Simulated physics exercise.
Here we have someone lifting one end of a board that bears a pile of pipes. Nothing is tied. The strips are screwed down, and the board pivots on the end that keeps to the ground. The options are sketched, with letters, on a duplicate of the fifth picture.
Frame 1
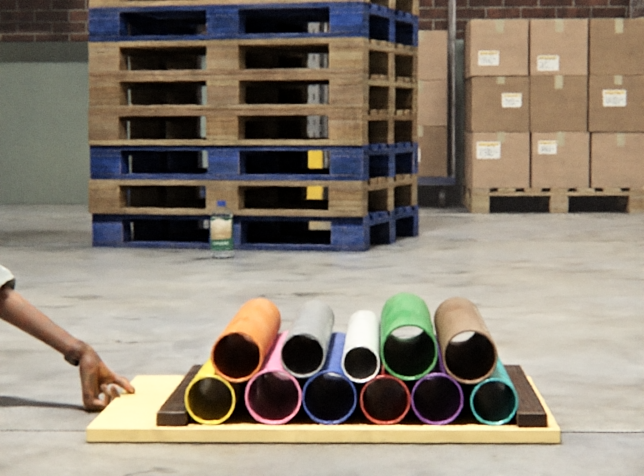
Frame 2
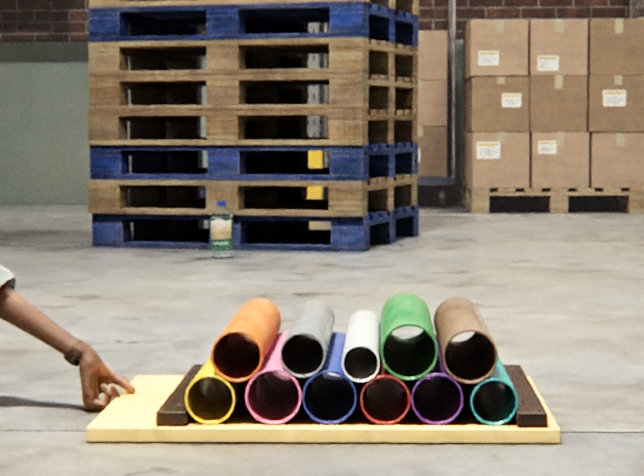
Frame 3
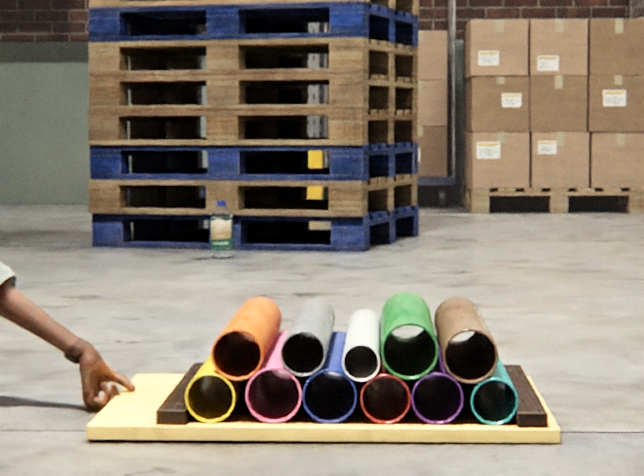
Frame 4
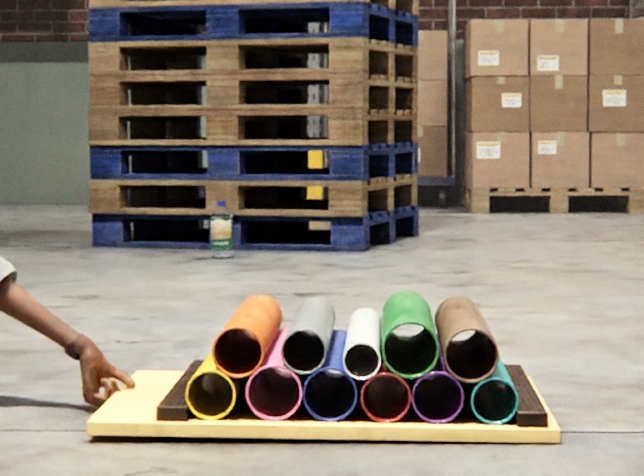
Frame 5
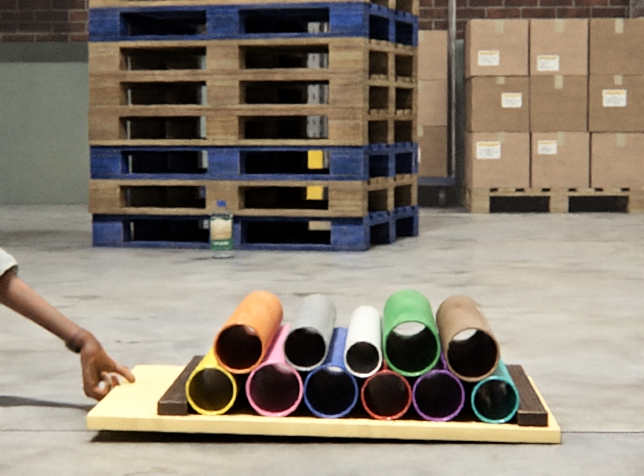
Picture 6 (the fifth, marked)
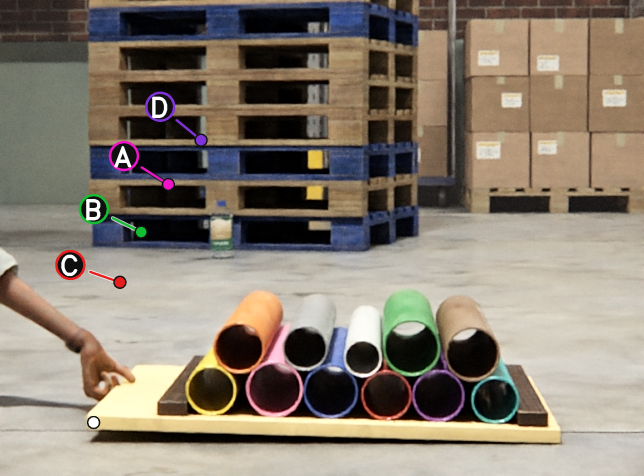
On a warehouse floor, in front of stacked pallets and cardboard boxes, a hand grips the left end of a yellow board holding two rows of colourful pipes between dark strips. The hand then slowly raises that end slightly, tilting the board a little while the pipes stay stacked together.
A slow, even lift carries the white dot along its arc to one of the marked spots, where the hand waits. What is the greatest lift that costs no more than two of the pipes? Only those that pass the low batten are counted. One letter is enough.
Mark B is as high as it can go.
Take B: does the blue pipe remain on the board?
Yes, with B.
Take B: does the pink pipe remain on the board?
Yes.
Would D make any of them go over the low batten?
Yes, at D.
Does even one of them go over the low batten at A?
At A: Yes.
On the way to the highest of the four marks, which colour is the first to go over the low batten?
The brown one.
On the marked copy, A at (169, 185); B at (141, 232); C at (120, 282); D at (201, 140); the white dot at (94, 423).
Taking B. A third of the way, board at 16°.
Two thirds of the way, board at 26°.
When it is over, board at 26°, one over the low batten (brown).
As for the rest, A four over the low batten (green, white, brown, grey); C none over the low batten; D eleven over the low batten.
